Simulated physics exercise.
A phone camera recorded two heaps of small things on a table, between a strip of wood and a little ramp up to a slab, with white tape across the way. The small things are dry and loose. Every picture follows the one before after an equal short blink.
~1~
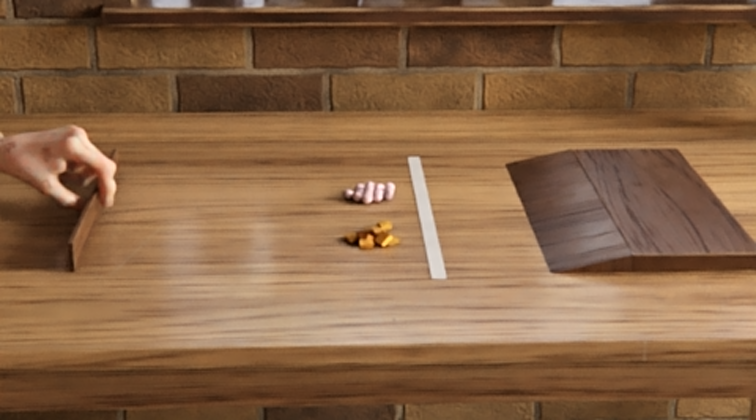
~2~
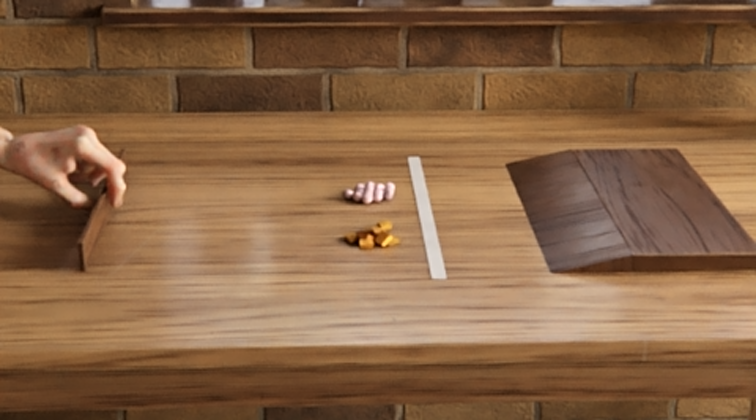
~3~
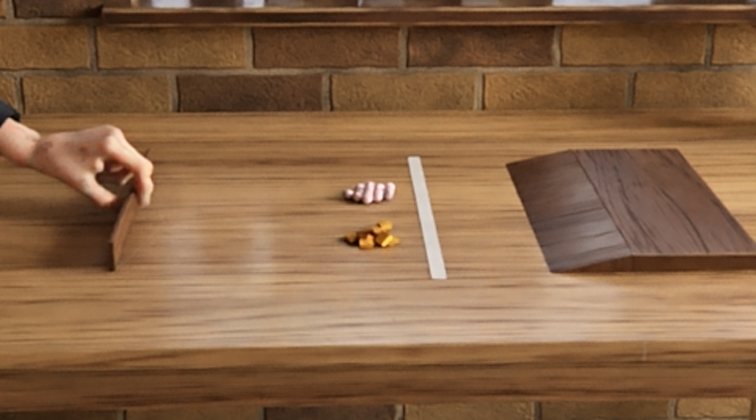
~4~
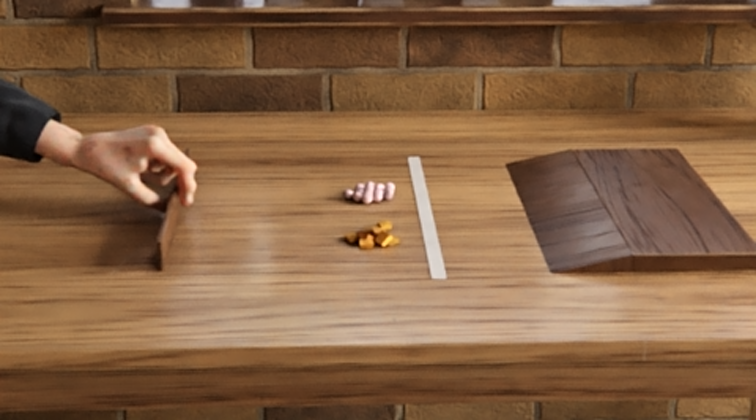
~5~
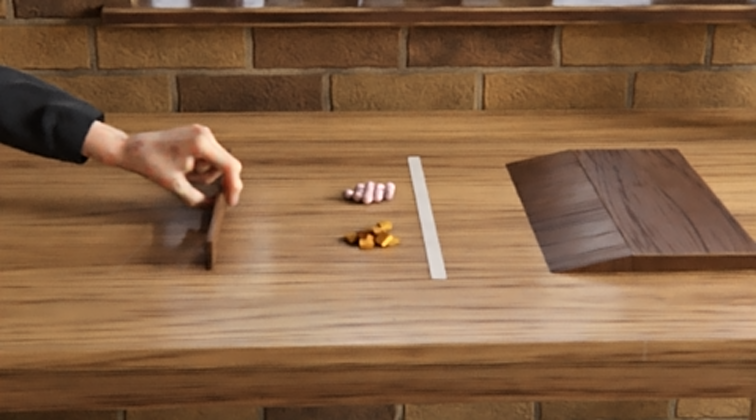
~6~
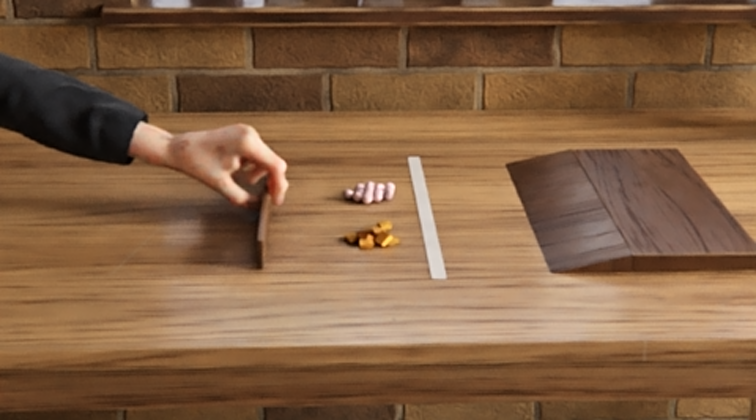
On a wooden table before a brick wall, a hand slides an upright strip of wood rightward from the left toward two small heaps, pale pieces behind orange ones, which stay still beside white tape and a dark ramp.
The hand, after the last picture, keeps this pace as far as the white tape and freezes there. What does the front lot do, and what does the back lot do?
For the front lot, it fails to get up; for the Back lot, it gets at least part up.
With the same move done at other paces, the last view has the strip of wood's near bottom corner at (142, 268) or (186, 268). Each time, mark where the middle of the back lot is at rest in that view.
I'd put it around (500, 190) on the first run and around (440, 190) on the second.
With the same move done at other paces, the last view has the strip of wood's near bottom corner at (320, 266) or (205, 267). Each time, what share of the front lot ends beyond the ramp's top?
0 per cent, then 0 per cent.
Then, 0.12 s past the last view, strip of wood still moving, near (359, 188); front lot all short of the ramp; back lot all short of the ramp.
Then, 0.27 s past the last view, strip of wood stopped at the white tape; front lot all short of the ramp; back lot all short of the ramp.
Then, 0.55 s past the last view, strip of wood stopped at the white tape; front lot all short of the ramp; back lot about a quarter past the top, about two thirds on the ramp.
Finally, strip of wood stopped at the white tape; front lot none past the top, all short of the ramp; back lot about two thirds past the top, a small part on the ramp, about a quarter short of the ramp.
